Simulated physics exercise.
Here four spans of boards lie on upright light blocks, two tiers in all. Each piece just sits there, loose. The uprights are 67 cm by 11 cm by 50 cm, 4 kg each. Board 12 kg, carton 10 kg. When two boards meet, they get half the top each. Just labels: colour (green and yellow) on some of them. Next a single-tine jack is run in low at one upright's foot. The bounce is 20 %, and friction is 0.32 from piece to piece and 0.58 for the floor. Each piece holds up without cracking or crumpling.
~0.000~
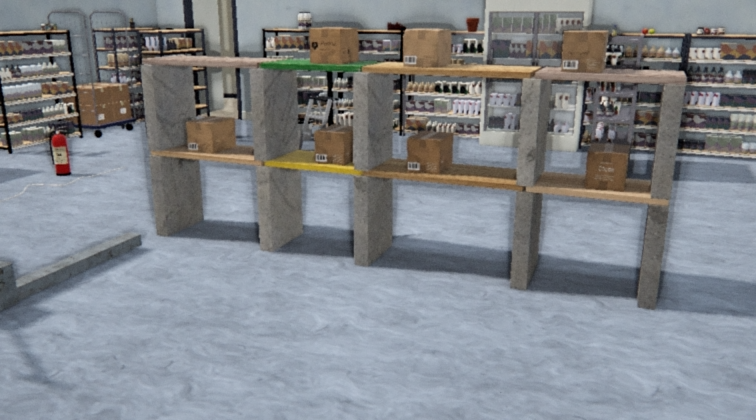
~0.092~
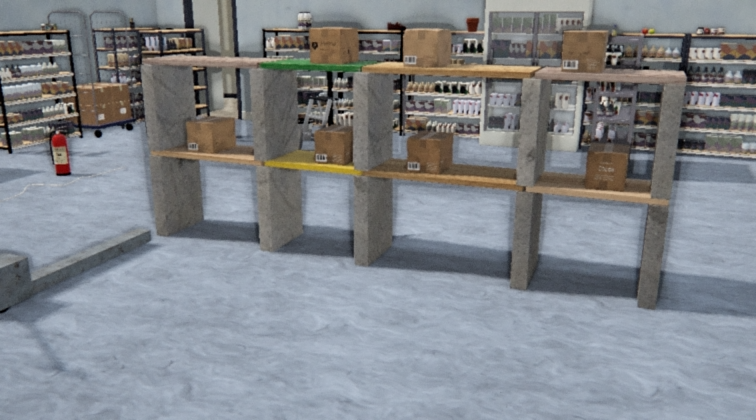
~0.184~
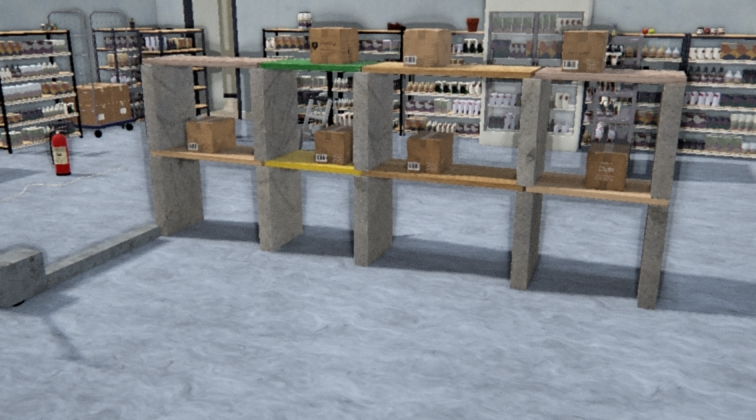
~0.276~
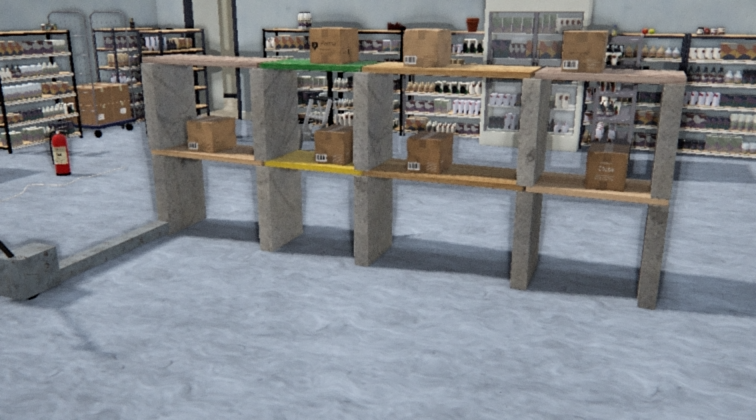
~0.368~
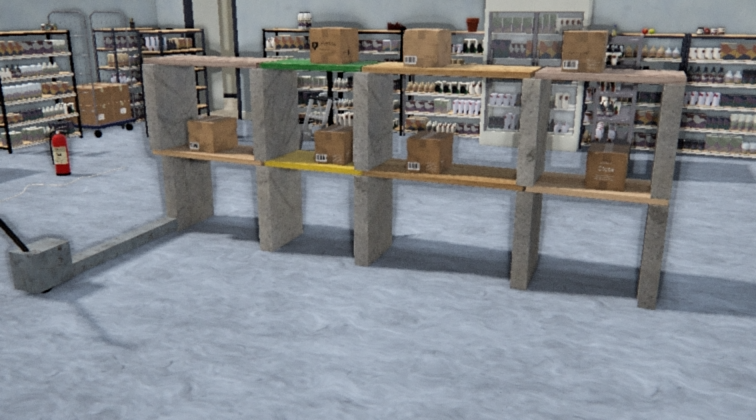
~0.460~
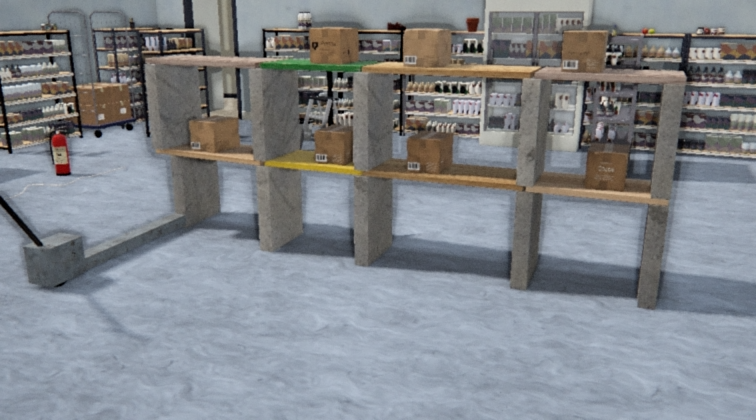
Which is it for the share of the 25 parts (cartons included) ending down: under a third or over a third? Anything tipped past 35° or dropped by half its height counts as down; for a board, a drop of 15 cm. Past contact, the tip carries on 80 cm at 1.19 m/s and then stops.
It is under a third.
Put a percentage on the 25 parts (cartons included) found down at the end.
Near 20 per cent.
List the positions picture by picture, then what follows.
In the first frame (pixels give the middle of a visible side), jack tip (132, 241) 30 cm short; green board (308, 67); yellow board (311, 168); none has stirred.
The second frame shows jack tip (142, 236) 19 cm short; green board (308, 67).
The third frame shows jack tip (152, 232) 8 cm short; green board (308, 67).
The fourth frame shows jack tip (161, 228) 31 mm in; green board (308, 67); one has shifted.
The fifth frame shows jack tip (170, 224) 14 cm in; green board (308, 67); movement in 2 of them.
The sixth frame shows jack tip (178, 220) 25 cm in; green board (308, 67); yellow board (311, 168); movement in 5 of them.
After 0.72 s, none of the 25 pieces down, 5 disturbed.
After 2.46 s, none of the 25 pieces down, 8 disturbed; green board 29 mm from its place.
After 2.80 s, 4 of the 25 pieces down; green board 20 mm from its place.
After 3.76 s, 5 of the 25 pieces down; green board 21 mm from its place.
In the end (5.5 s), 5 of the 25 pieces down; green board 21 mm from its place; yellow board unmoved. That is 20 per cent. From the last view, middles, green board near (320, 65), yellow board near (325, 162).
